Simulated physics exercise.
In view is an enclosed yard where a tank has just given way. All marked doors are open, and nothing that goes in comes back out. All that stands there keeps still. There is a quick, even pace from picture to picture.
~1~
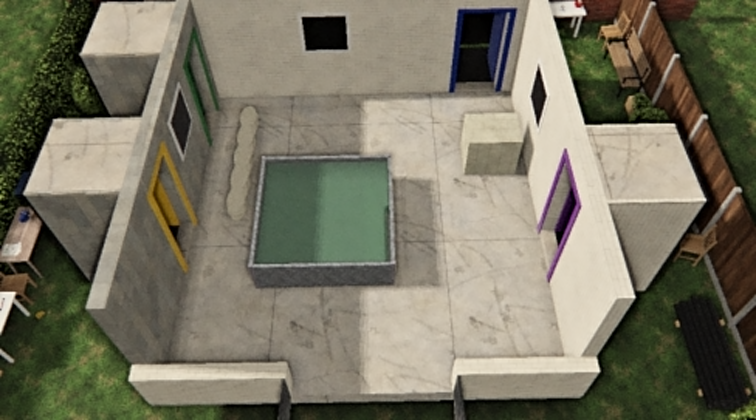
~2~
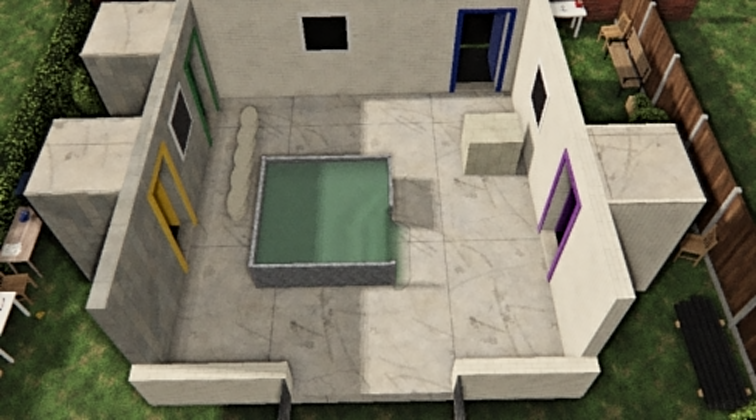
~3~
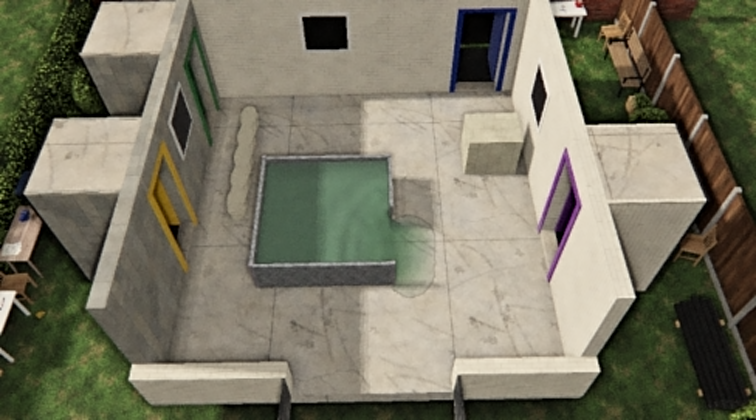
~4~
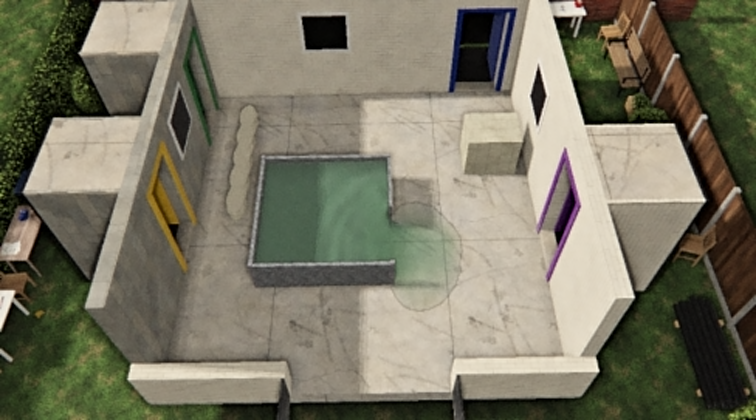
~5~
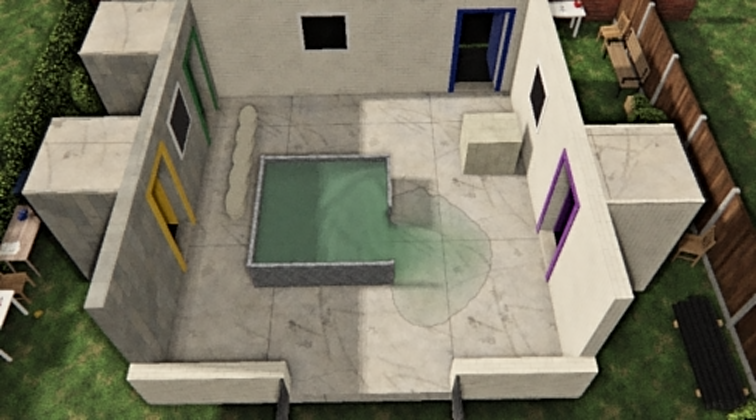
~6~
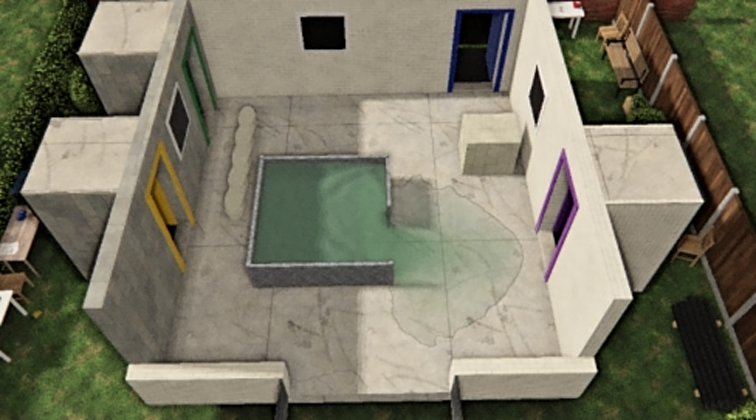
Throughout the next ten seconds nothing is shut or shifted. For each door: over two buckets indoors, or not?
Result: The blue door gets overwhelmed honestly; the purple door gets overwhelmed honestly; the yellow door copes honestly; the green door copes honestly.
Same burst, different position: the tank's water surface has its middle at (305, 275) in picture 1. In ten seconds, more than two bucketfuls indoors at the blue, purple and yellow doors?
Log: Blue door breaks the limit; purple door breaks the limit; yellow door misses the mark.
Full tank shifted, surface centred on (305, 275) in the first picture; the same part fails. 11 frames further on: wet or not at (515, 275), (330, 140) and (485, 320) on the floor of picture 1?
Taking the three spots in that order, I'd say drenched, then spared, then drenched.
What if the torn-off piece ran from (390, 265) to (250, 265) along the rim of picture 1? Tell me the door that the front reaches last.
The blue door is last in line.
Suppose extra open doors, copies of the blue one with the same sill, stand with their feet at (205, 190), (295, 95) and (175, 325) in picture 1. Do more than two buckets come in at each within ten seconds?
Taking them as listed, the first doesn't reach the limit, the second doesn't reach the limit and the third gets past the limit.
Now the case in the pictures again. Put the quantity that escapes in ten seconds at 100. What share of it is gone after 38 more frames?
About 65 per cent.
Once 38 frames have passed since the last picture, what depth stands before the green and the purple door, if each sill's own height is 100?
Approx. 0 % followed by 130 %.
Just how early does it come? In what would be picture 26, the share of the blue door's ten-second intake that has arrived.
10 %.
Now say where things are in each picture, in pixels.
The first frame shows still water in the tank at (325, 210).
In the second frame, water pours out at (390, 249) and has run to (397, 225).
In the third frame, water pours out at (390, 249) and has run to (417, 290).
In the fourth frame, water pours out at (390, 250) and has run to (456, 237).
In the fifth frame, the front is at (485, 239), out from the gap at (389, 249).
In the sixth frame, the front is at (515, 245), out from the gap at (388, 249).
A moment on, water covers 25 % of the floor; the blue door not reached, the purple door over two buckets in, the yellow door not reached, the green door not reached.
Next, water covers 25 % of the floor; the blue door not reached, the purple door far over two buckets in, the yellow door not reached, the green door not reached.
Then, water covers 35 % of the floor; the blue door under two buckets in, the purple door far over two buckets in, the yellow door not reached, the green door not reached.
Later, water covers 70 % of the floor; the blue door over two buckets in, the purple door far over two buckets in, the yellow door not reached, the green door not reached.
In the end, water covers 90 % of the floor; the blue door over two buckets in, the purple door far over two buckets in, the yellow door wet at the sill, nothing in, the green door under two buckets in.
